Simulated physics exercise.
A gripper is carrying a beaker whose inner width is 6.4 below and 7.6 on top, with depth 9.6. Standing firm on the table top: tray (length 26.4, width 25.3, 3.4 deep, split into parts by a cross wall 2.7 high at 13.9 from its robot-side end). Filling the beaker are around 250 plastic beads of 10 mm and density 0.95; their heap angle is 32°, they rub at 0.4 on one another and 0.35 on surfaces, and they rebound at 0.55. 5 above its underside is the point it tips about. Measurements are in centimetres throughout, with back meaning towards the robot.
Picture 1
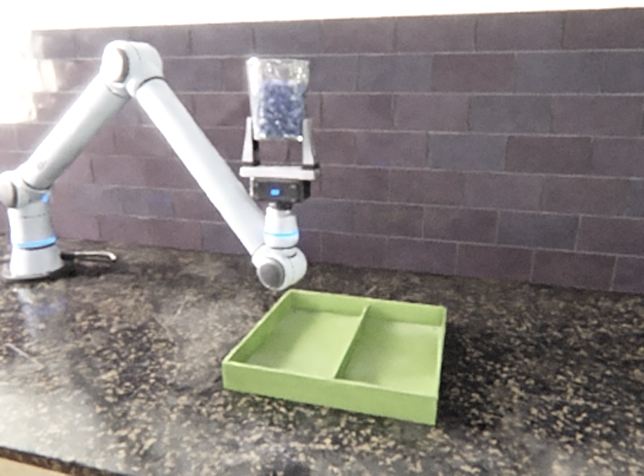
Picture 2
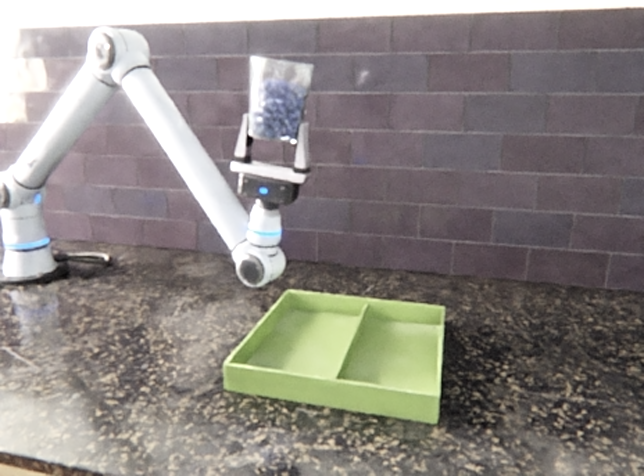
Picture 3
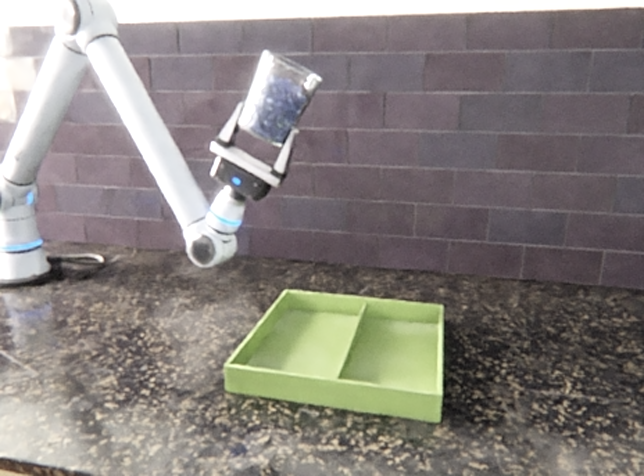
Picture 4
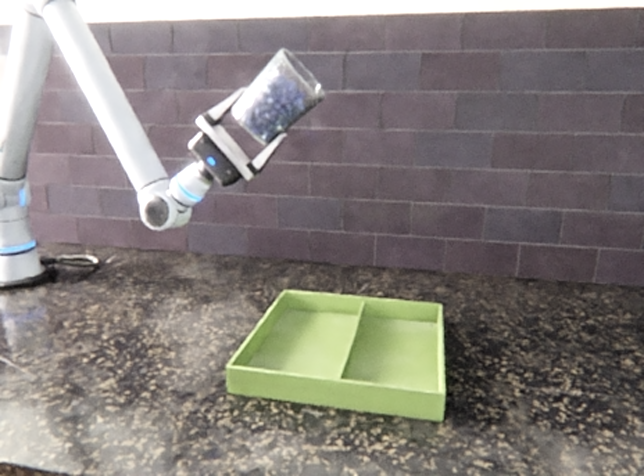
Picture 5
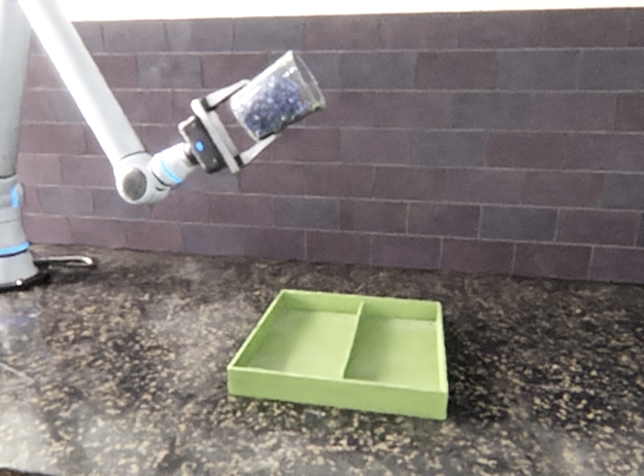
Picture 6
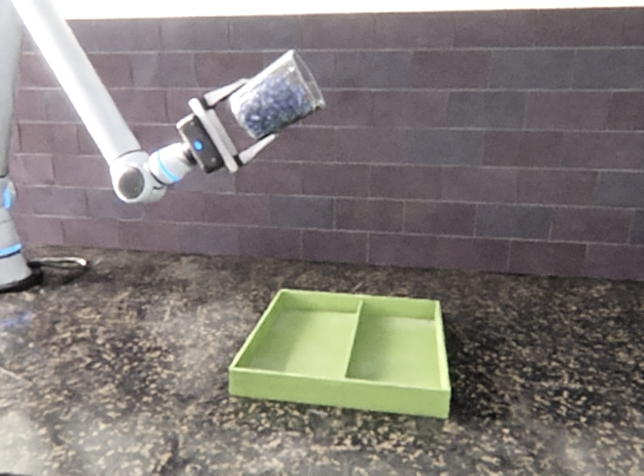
At the start, a robot arm holds a clear container of small dark bluish pieces upright above a green divided tray on a speckled countertop. The arm draws back to the left while its gripper tilts the container steeply to the right, and the pieces stay inside as the motion nearly ceases.
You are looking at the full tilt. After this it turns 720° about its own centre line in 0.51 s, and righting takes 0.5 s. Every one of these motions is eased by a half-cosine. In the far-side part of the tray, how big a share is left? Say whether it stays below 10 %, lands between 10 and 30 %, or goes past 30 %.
It stays below 10 %.
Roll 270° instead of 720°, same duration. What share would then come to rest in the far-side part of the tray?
It would come to around 0 per cent.
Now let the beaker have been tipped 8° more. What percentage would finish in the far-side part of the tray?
About 5 %.
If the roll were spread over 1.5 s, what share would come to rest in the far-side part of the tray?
Then roughly 0 per cent.
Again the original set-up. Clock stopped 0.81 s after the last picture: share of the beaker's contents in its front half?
50 per cent or thereabouts.
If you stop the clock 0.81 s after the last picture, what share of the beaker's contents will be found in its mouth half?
Near 35 per cent lies in the mouth half.
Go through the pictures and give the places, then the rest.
In the first frame, beaker middle at (279, 102), upright; upper third of the load around (279, 93), from x 255 to 300, top at y 85; 251 in the beaker.
In the second frame, beaker middle at (278, 102), tipped 8°; upper third of the load around (277, 94), from x 255 to 300, top at y 85.
In the third frame, beaker middle at (277, 101), tipped 27°; upper third of the load around (274, 93), from x 245 to 305, top at y 80.
In the fourth frame, beaker middle at (277, 101), tipped 48°; upper third of the load around (274, 92), from x 240 to 300, top at y 75.
In the fifth frame, beaker middle at (276, 100), tipped 59°; upper third of the load around (271, 91), from x 240 to 305, top at y 75.
In the sixth frame, beaker middle at (276, 100), tipped 60°; upper third of the load around (271, 91), from x 240 to 310, top at y 80; 251 in the beaker.
Then, 0.40 s after the last picture, tipped 60°, highest piece 41 above the table; 248 in the beaker, 3 in flight or on a rim.
Then, 0.81 s after the last picture, tipped 21°, highest piece 39 above the table; 247 in the beaker, 1 in the far-side part, 3 in flight or on a rim.
Then, 1.21 s after the last picture, upright, highest piece 40 above the table; 247 in the beaker, 2 in the robot-side part, 2 in the far-side part.
Then, 1.91 s after the last picture, upright, highest piece 40 above the table; 247 in the beaker, 2 in the robot-side part, 2 in the far-side part.
Final count, 247 in the beaker, 2 in the robot-side part, 2 in the far-side part. That is 1 % in the far-side part of the tray.
